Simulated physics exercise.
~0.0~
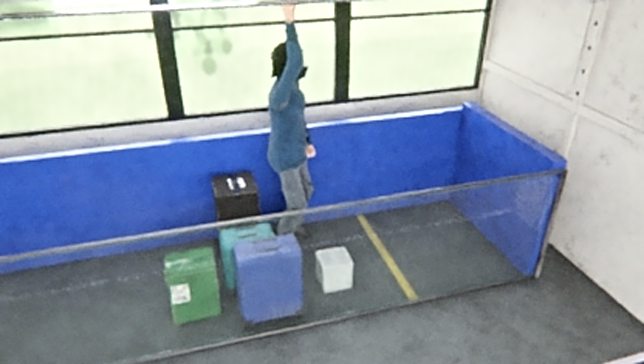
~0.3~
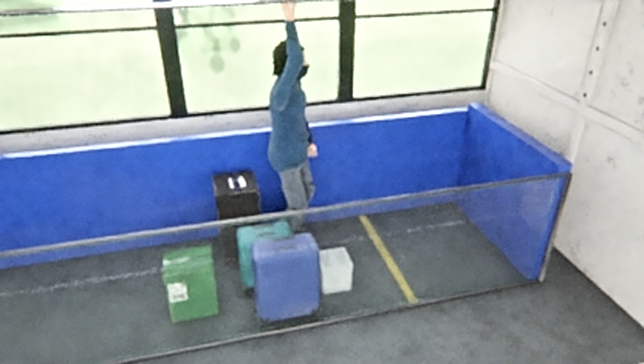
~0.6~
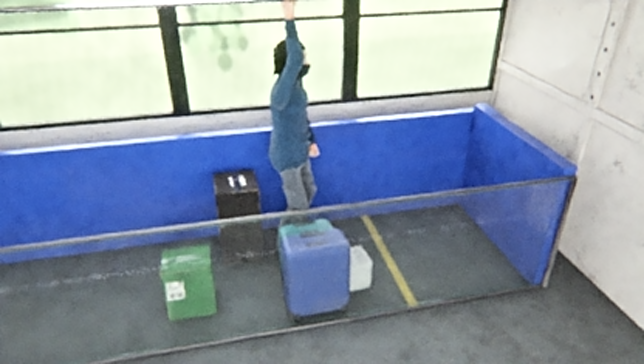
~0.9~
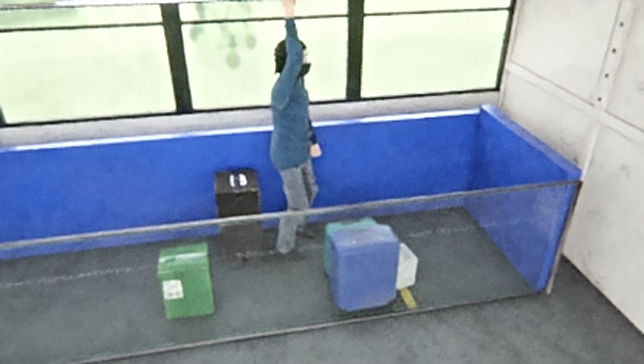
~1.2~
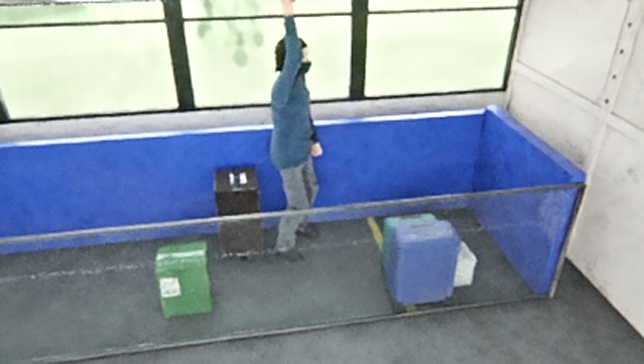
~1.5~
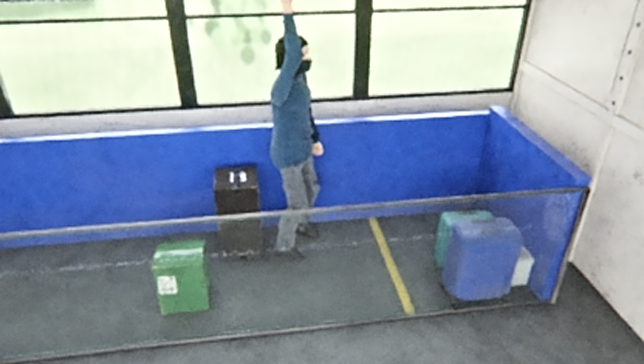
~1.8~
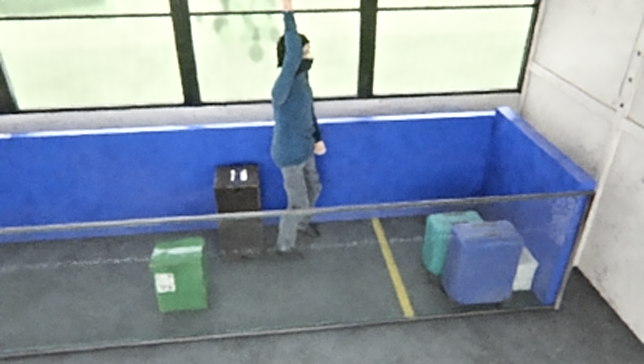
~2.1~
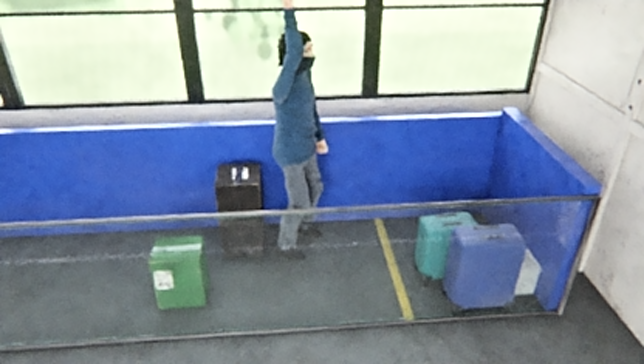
A blue case and a teal case roll right past the yellow line, nudging a white tub along.
